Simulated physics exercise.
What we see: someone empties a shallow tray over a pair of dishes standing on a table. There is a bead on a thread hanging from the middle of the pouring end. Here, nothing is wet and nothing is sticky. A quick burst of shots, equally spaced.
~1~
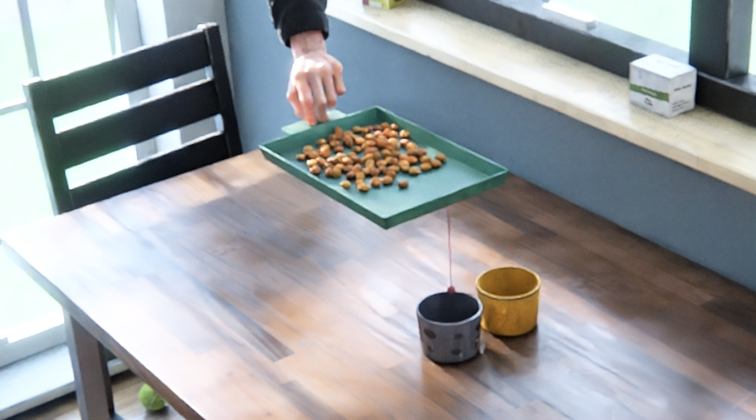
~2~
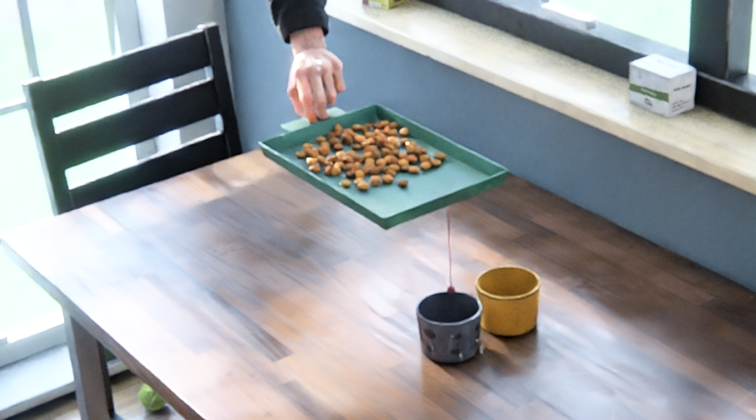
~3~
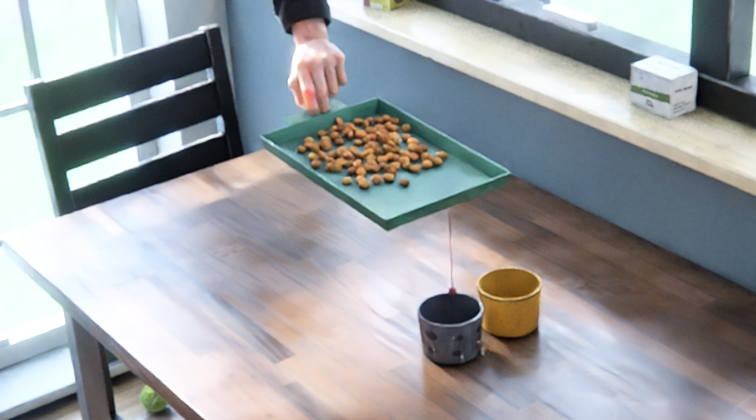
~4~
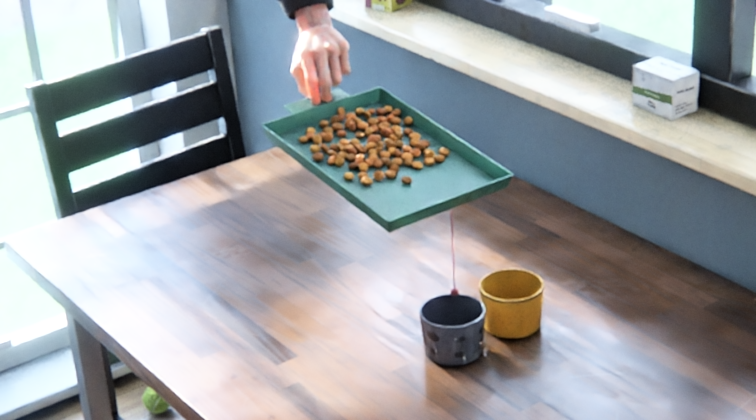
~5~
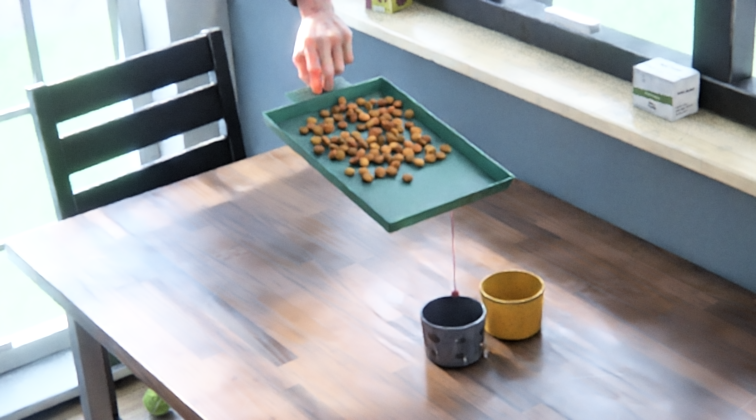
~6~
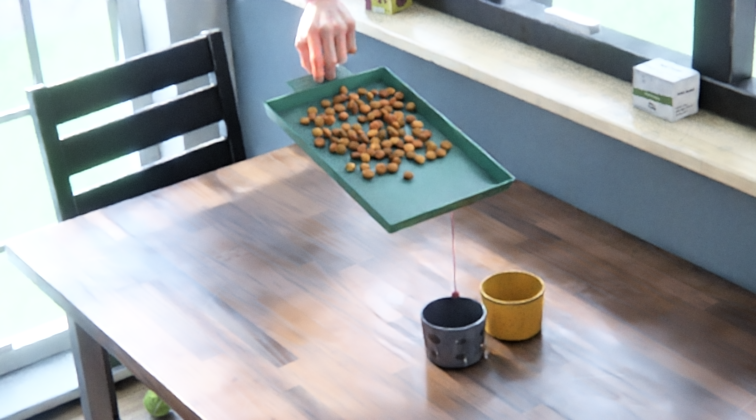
At a wooden table by a window, a hand held a green tray of brown kibble above a dark cup and a yellow one, then gradually raised the handle end, tilting the tray toward them.
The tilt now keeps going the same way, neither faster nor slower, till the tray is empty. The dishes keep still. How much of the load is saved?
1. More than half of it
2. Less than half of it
The answer is 2.
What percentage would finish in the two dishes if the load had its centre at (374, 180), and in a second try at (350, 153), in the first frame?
20 % and 20 %.
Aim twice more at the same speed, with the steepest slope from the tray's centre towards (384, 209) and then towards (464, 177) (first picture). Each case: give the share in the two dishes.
Roughly 0 percent, then 80 percent.
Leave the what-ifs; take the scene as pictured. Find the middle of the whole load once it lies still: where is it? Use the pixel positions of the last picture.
Close to (512, 354) in the last picture.
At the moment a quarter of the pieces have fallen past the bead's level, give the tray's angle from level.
Roughly 75 degrees of turn.
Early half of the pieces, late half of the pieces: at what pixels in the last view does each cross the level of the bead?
At (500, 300) for the first part, then at (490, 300) for the others.
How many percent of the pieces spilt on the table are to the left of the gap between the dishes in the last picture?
Reading: Around 30 %.
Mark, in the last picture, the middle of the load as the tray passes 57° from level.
Somewhere about pixel (462, 187).
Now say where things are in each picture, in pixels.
Corners of the pouring end (385, 215) and (503, 170), level; middle of the load (369, 153), bits of cat kibble; left dish (470, 337); right dish (529, 310); bead on its thread (451, 289), in the first frame.
Corners of the pouring end (385, 215) and (503, 170), level; middle of the load (369, 151), in the second frame.
Corners of the pouring end (387, 217) and (505, 172), tipped barely, level across its low end; middle of the load (370, 147), in the third frame.
Corners of the pouring end (390, 218) and (508, 174), tipped a little, level across its low end; middle of the load (372, 141), in the fourth frame.
Corners of the pouring end (391, 220) and (509, 176), tipped a little, level across its low end; middle of the load (373, 134), in the fifth frame.
Corners of the pouring end (392, 221) and (510, 178), tipped clearly, level across its low end; middle of the load (374, 127); left dish (474, 342); right dish (533, 315), in the sixth frame.
Just after the last frame, tray tipped steeply; almost all on the tray; just a few in the air.
A moment on, tray tipped right over; roughly two thirds on the tray; just a few in the right dish; roughly a third outside both; just a few in the air.
Further on, tray tipped past a quarter turn; about a tenth in the left dish; about a tenth in the right dish; the larger part outside both.
When it is over, tray tipped past a quarter turn; about a tenth in the left dish; about a tenth in the right dish; the larger part outside both.
